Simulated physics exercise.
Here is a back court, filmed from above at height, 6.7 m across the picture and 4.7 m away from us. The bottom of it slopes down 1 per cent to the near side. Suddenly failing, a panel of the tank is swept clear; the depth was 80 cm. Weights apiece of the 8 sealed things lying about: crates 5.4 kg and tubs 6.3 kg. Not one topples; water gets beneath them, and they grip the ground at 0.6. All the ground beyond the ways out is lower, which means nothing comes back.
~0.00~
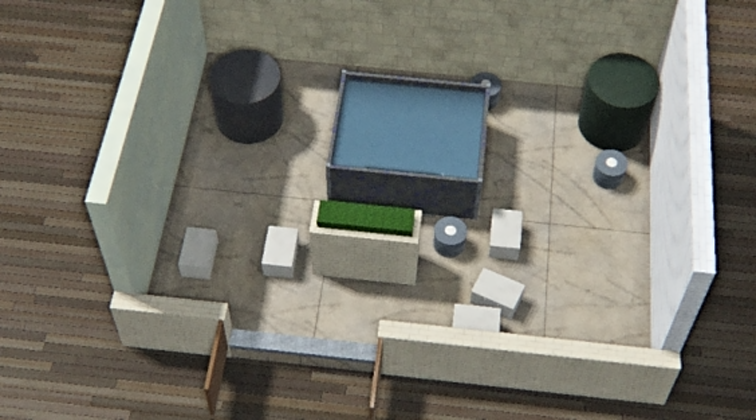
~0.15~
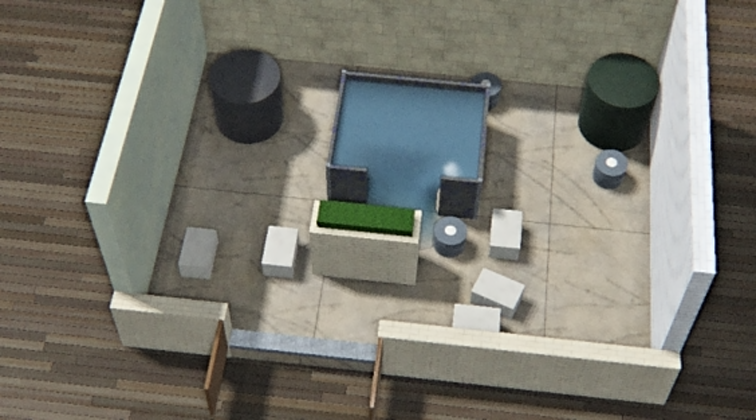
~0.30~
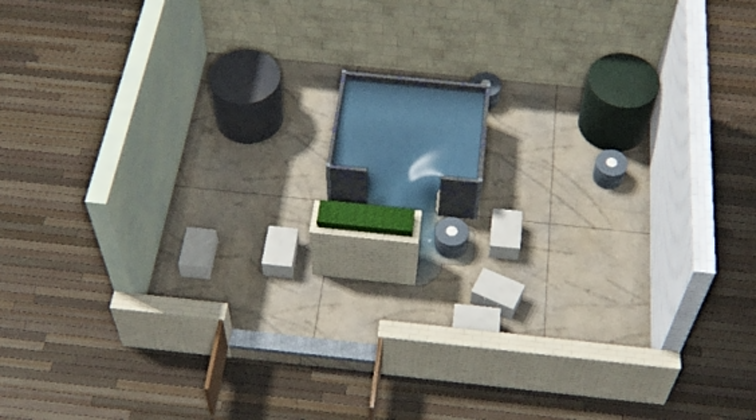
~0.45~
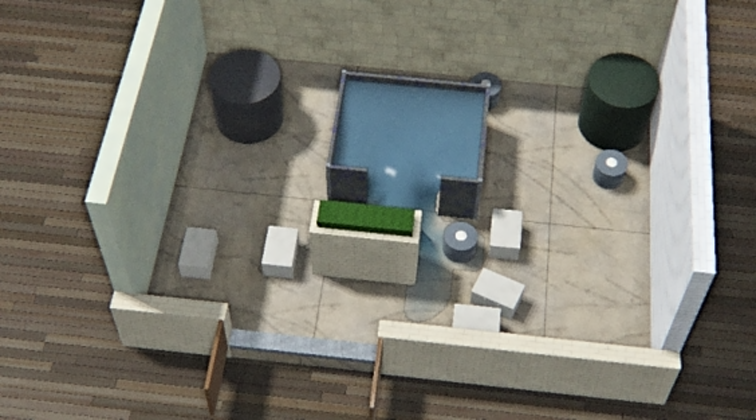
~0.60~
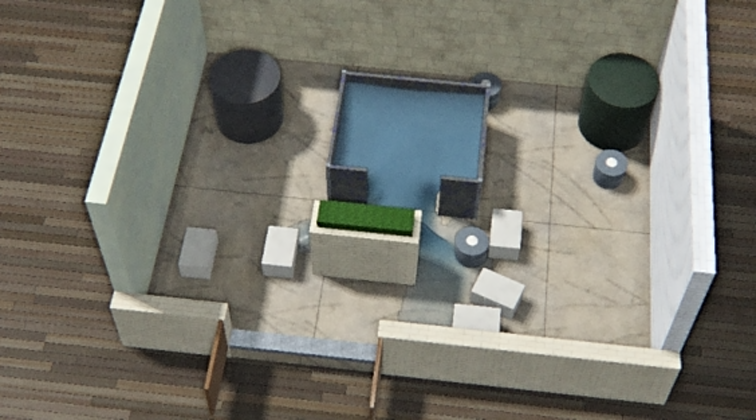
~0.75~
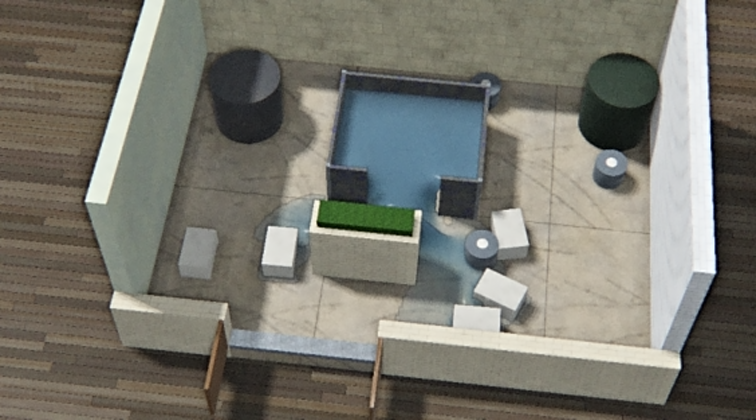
Water spreads from the open front of the tank and pushes a round tub right.
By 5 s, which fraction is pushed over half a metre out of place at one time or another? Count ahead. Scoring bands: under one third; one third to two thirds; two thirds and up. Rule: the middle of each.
It does not fall below two thirds.
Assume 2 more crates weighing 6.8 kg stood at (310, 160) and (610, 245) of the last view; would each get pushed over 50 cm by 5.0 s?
Below, above.
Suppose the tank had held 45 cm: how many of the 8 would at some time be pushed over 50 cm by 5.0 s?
So the tally would be 6.
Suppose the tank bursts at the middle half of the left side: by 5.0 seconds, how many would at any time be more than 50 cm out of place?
Then the count would be 5.
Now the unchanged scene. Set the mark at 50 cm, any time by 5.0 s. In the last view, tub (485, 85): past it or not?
Within the mark.
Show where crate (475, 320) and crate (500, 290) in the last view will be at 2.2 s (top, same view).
Estimated pixels: (512, 329) and (635, 329).
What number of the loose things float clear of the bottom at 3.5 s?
Tally: 6 of them.
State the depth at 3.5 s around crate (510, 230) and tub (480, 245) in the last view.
I'd put it at 10 cm and 13 cm respectively.
After 1.1 s 2 of 8 are over 50 cm from their spots; 2 afloat.
After 2.2 s 5 of 8 are over 50 cm from their spots; 3 afloat.
After 3.5 s 5 of 8 are over 50 cm from their spots; 6 afloat.
After 5.0 s 6 of 8 are over 50 cm from their spots, and 7 have been at some point; 8 afloat.
